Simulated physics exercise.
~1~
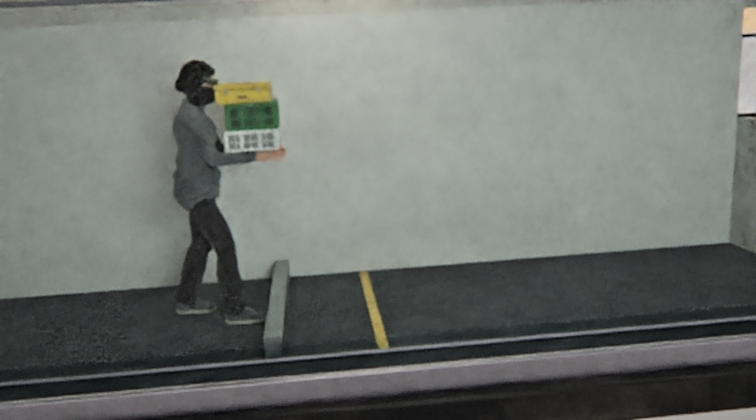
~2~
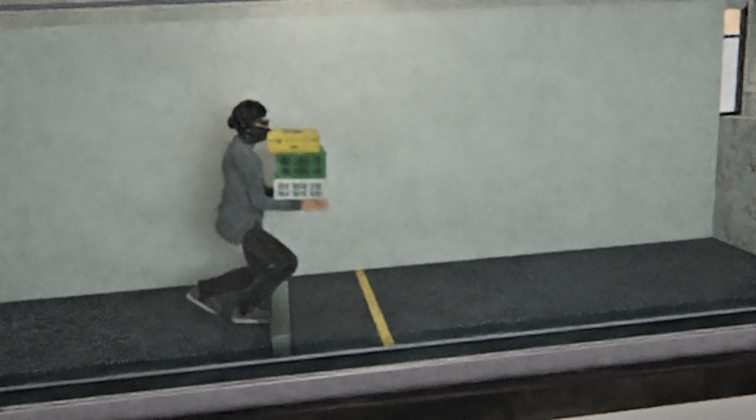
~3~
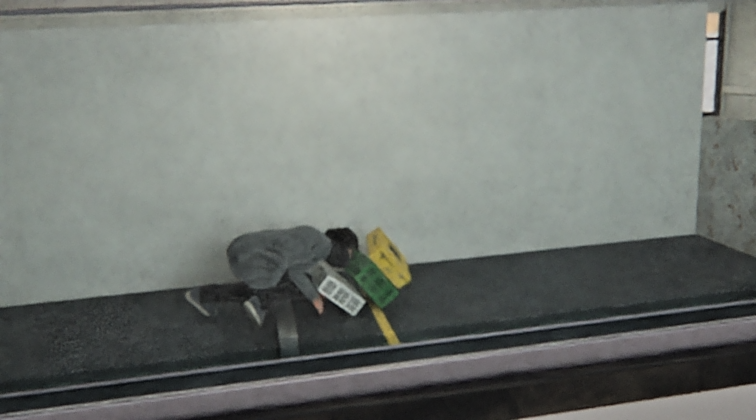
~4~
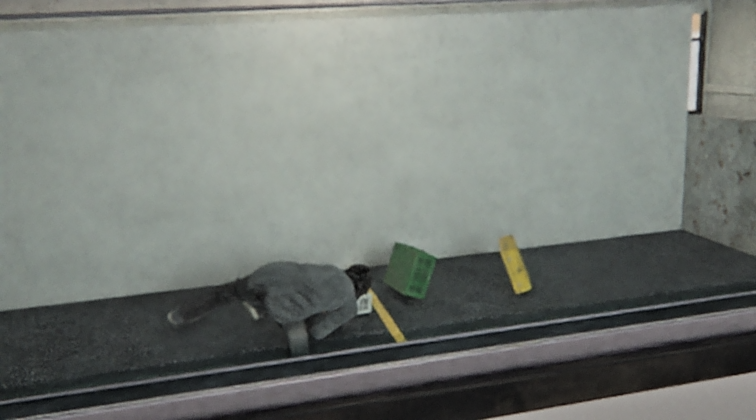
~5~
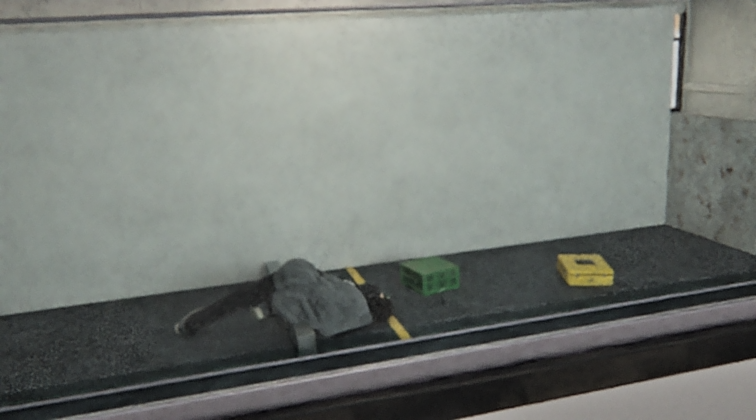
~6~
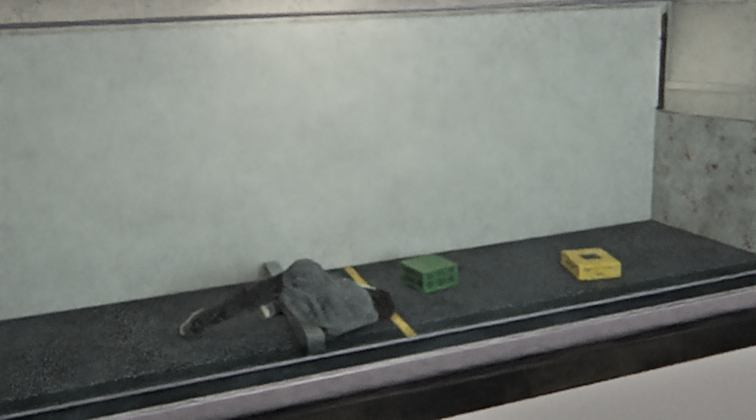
A dark-haired person in a grey top and dark trousers carries a stack of yellow, green and white boxes in both arms, standing left of a low grey rail. The side view, drifting slightly, shows a dark floor before a pale wall, with a yellow line right of the rail. The person pitches right, knees folding, and collapses over the rail as the stack tips. The green and yellow boxes tumble past the line, while the white one drops by the head and disappears from view. The person lies slumped across the rail, head near the line, the yellow box farthest right.
